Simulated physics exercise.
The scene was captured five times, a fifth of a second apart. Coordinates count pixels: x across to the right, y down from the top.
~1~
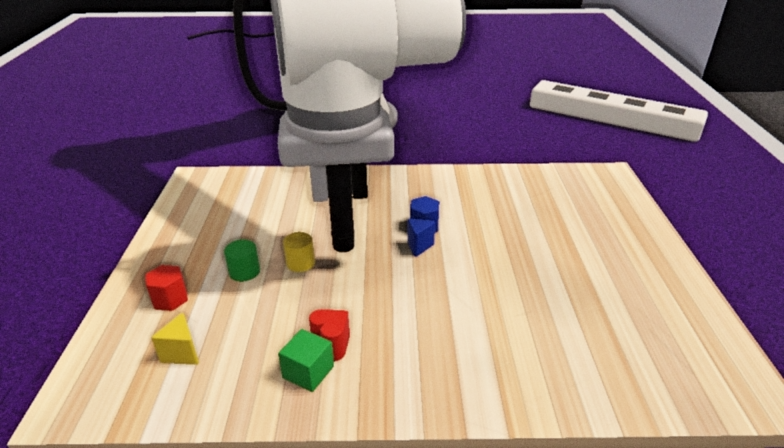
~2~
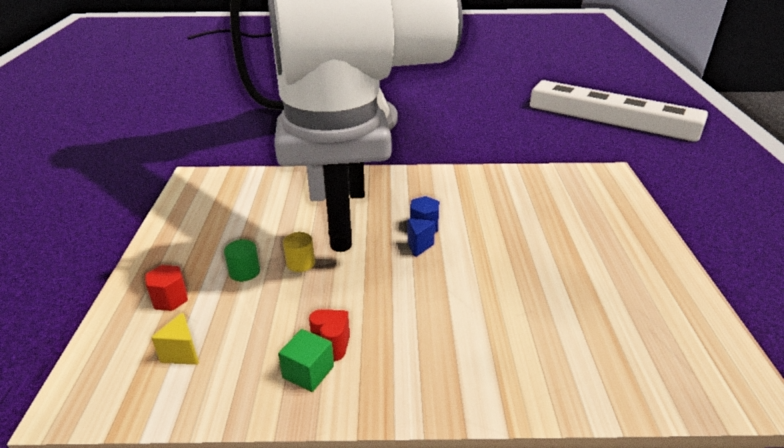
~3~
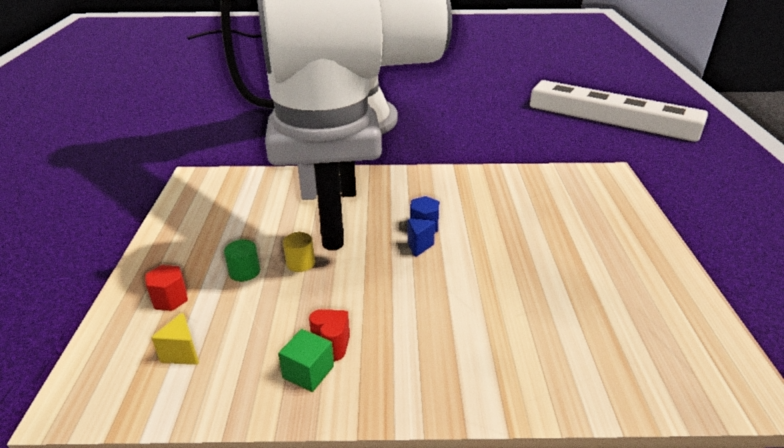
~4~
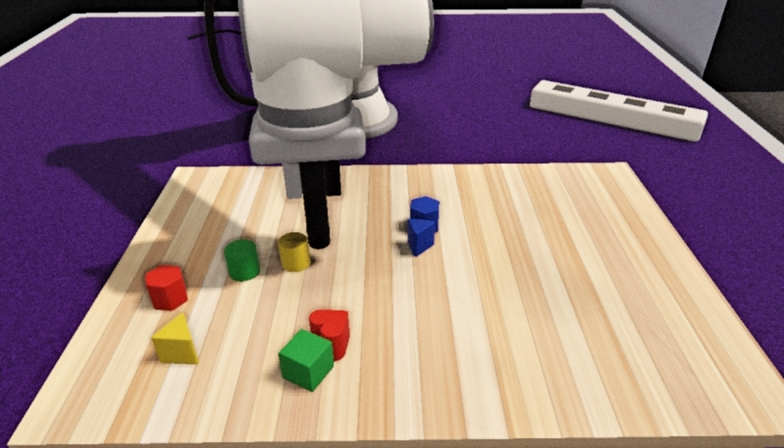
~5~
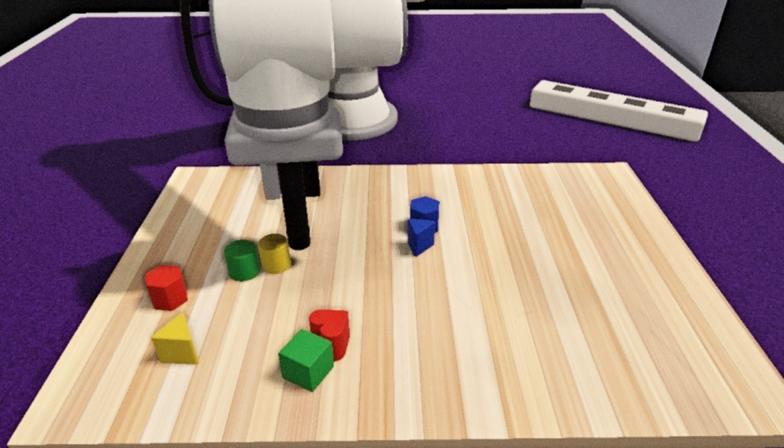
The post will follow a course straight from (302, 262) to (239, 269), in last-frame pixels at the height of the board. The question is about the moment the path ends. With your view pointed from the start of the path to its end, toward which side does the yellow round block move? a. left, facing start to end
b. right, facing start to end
The correct letter is b.
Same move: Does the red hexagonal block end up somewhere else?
I expect not.
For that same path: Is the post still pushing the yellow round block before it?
Going by the path, yes.
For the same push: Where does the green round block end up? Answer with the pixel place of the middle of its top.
It should be at about (183, 255).
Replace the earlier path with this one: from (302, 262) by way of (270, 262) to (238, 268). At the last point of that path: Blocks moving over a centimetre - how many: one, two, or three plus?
Answer: 2.
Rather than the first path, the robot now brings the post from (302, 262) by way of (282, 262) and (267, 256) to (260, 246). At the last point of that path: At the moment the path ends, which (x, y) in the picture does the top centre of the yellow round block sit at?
Its top middle will sit at (237, 239).
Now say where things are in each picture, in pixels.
In the first frame, post's lower end at (344, 247); red hexagonal block at (163, 275); green round block at (240, 248); yellow round block at (298, 239).
In the second frame, post at (341, 247); blocks still.
In the third frame, post at (333, 245); blocks still.
In the fourth frame, post at (320, 244); yellow round block at (293, 240).
In the fifth frame, post at (300, 245); red hexagonal block at (163, 275); green round block at (240, 248); yellow round block at (273, 241).
The first path, step by step. Halfway along, post at (267, 248); green round block at (210, 252); yellow round block at (240, 242).
At the end, post at (235, 252); red hexagonal block still; green round block at (183, 255); yellow round block at (211, 241).
